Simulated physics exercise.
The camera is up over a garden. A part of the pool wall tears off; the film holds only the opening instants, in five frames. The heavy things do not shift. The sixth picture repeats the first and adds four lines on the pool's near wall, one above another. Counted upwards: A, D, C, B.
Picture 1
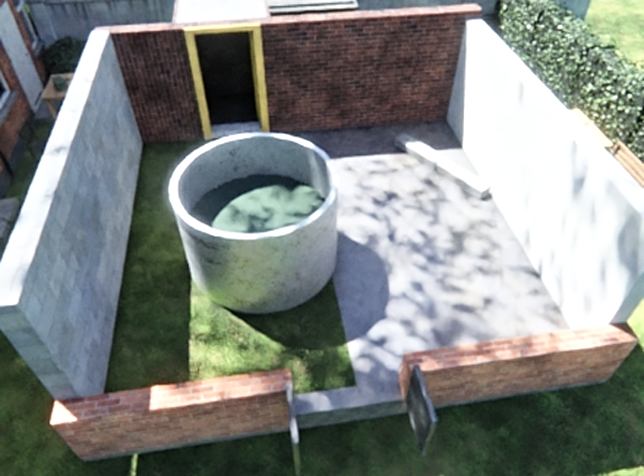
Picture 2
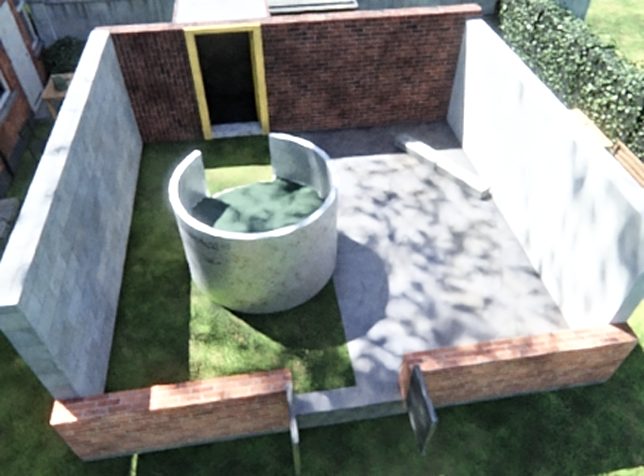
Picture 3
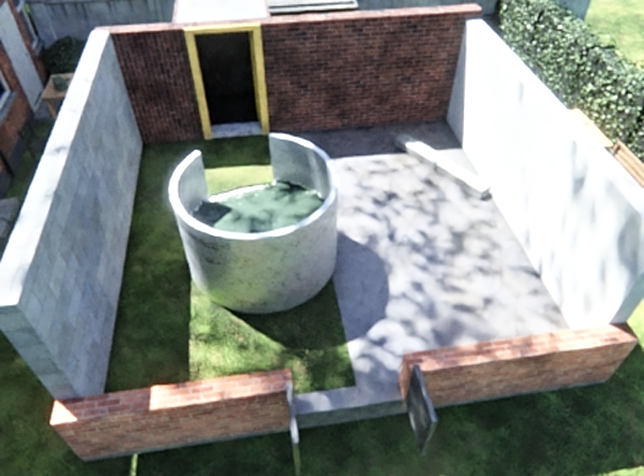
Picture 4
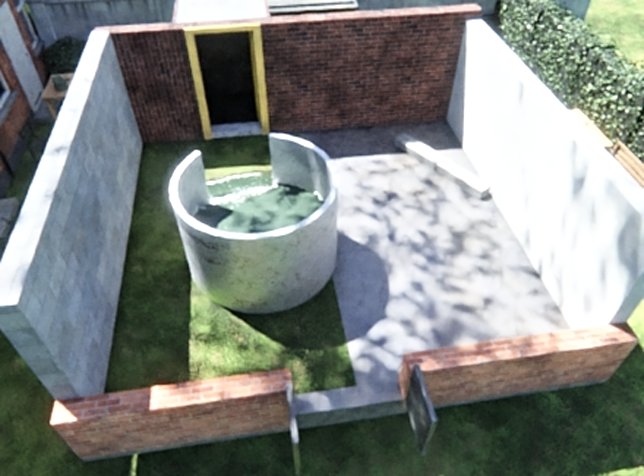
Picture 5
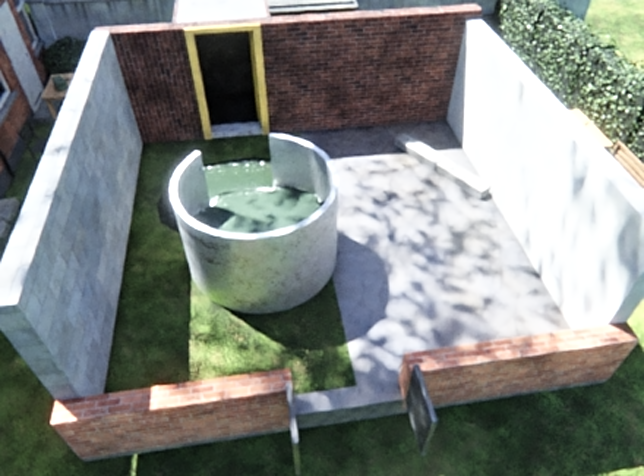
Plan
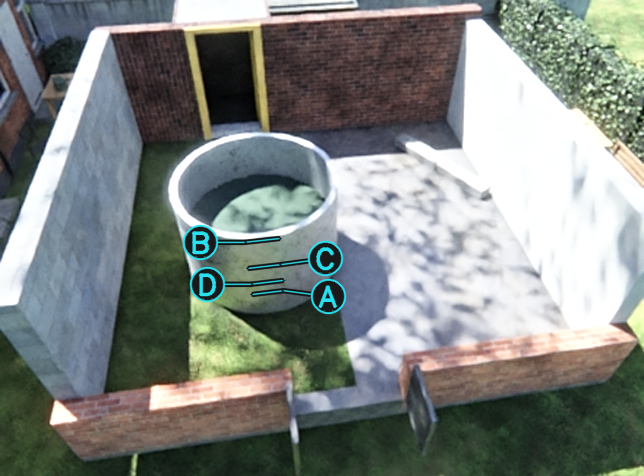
A walled garden of brick and pale grey walls, seen from above by a still camera, holds grass on the left and shadow-dappled paving on the right. A round, pale concrete pool of dark green water stands left of centre, before a yellow-framed doorway, with an open gate at the front. A gap appears in the pool's back rim, and water spreads behind it, darkening the grass at left.
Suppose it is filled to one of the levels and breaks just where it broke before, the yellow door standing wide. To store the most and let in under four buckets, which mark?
I would pick line A.
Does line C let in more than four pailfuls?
Yes, that goes wrong.
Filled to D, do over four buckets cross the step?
Yes, that goes wrong.
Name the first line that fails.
Here it is line D.
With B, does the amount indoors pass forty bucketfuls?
Yes, it does.
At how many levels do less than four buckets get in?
One of them.
In cyan, A at (268, 292); B at (262, 240); C at (265, 266); D at (267, 282); from the bottom up A, D, C, B.
Choosing A, a bucket or two gets in.
Choosing B, dozens of bucketfuls pour in.
Choosing C, dozens of bucketfuls pour in.
Choosing D, about 9 bucketfuls get in.
